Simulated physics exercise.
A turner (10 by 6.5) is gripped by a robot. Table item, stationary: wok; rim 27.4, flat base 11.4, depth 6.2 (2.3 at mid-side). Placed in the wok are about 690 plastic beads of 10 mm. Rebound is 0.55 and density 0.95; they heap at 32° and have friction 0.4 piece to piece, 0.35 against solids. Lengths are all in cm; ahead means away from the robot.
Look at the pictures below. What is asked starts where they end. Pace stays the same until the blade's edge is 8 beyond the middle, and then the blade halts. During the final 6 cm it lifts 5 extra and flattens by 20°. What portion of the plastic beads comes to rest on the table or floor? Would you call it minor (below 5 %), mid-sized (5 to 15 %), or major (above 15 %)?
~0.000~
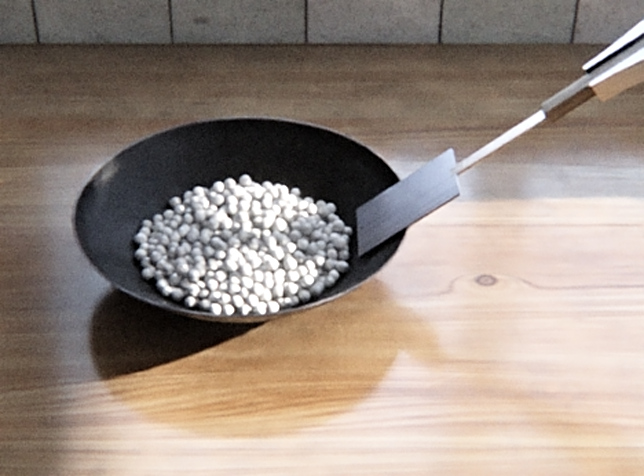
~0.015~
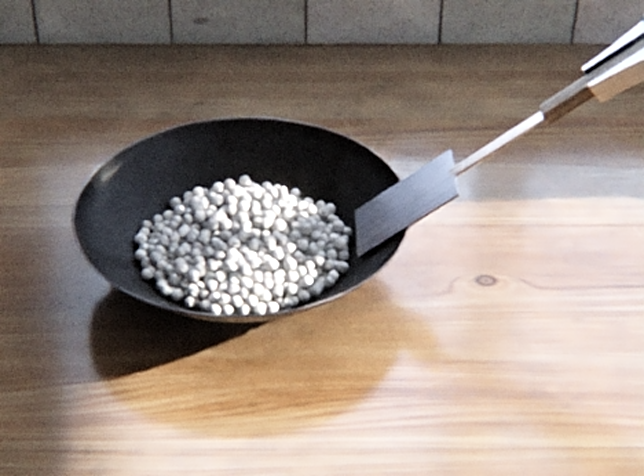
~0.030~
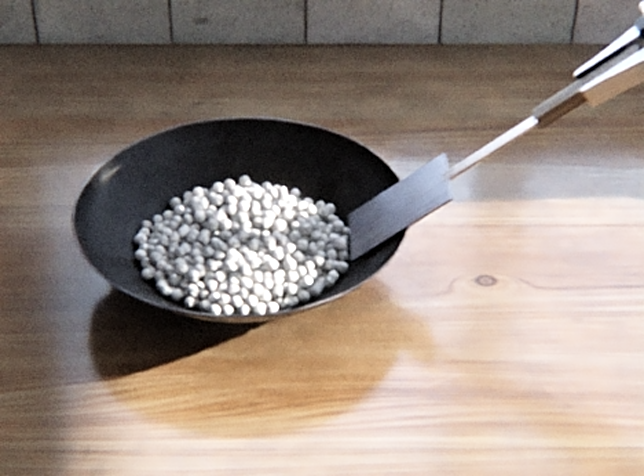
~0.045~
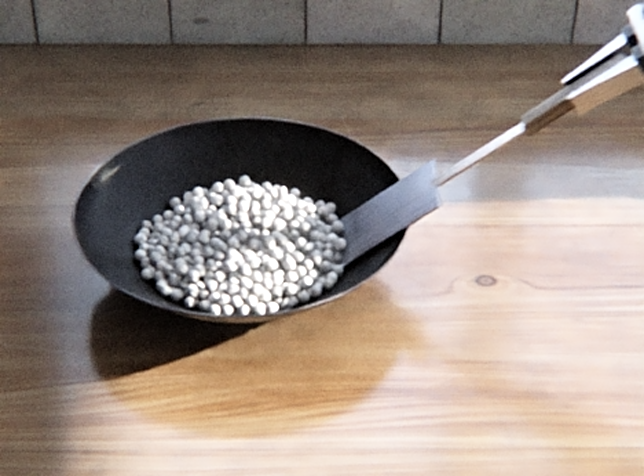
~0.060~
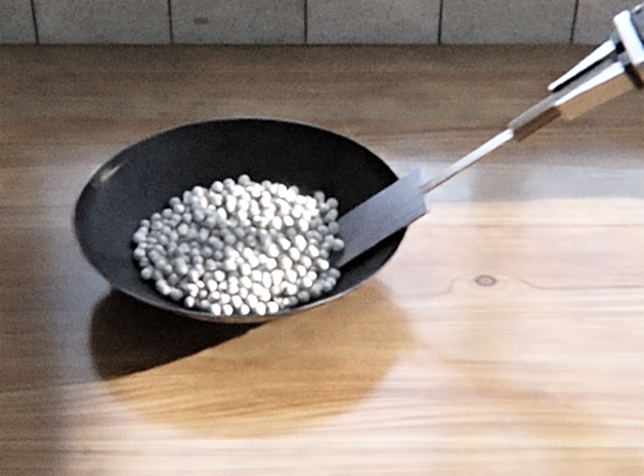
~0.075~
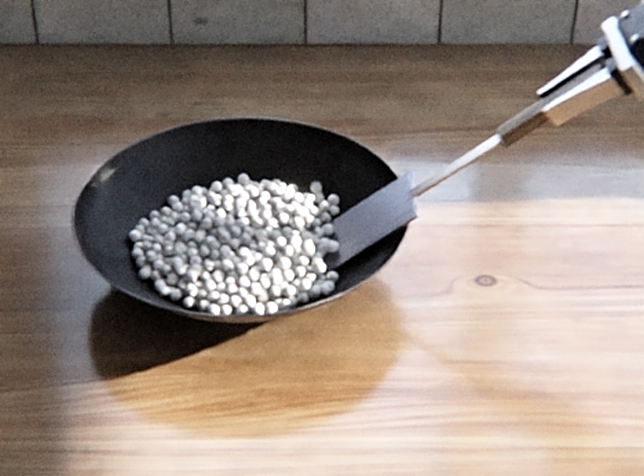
I would call it mid-sized.
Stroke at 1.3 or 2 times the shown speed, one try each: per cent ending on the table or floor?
I'd say near 15 and then near 20 per cent.
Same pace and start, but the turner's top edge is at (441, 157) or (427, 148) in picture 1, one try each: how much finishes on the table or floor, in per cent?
Some 10 and 10 per cent.
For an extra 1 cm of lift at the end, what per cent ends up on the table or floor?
Roughly 0 percent of it.
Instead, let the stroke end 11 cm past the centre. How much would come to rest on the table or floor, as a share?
It would come to roughly 20 percent.
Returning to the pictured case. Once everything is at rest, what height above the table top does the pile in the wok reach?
It reaches around 6.0 cm.
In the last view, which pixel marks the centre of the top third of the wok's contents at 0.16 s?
It sits at about (218, 235).
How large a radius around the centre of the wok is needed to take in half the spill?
Distance, approx.: 30 cm.
After 0.16 s, sloping 39°, highest piece 5 above the table; 691 in the wok.
After 0.25 s, sloping 32°, highest piece 6 above the table; 691 in the wok.
After 0.50 s, sloping 19°, highest piece 8 above the table; 624 in the wok, 54 on the table or floor, 13 on the blade or in flight.
After 1.55 s, sloping 19°, highest piece 6 above the table; 623 in the wok, 68 on the table or floor.
At rest, 623 in the wok, 68 on the table or floor. That is 10 % on the table or floor.
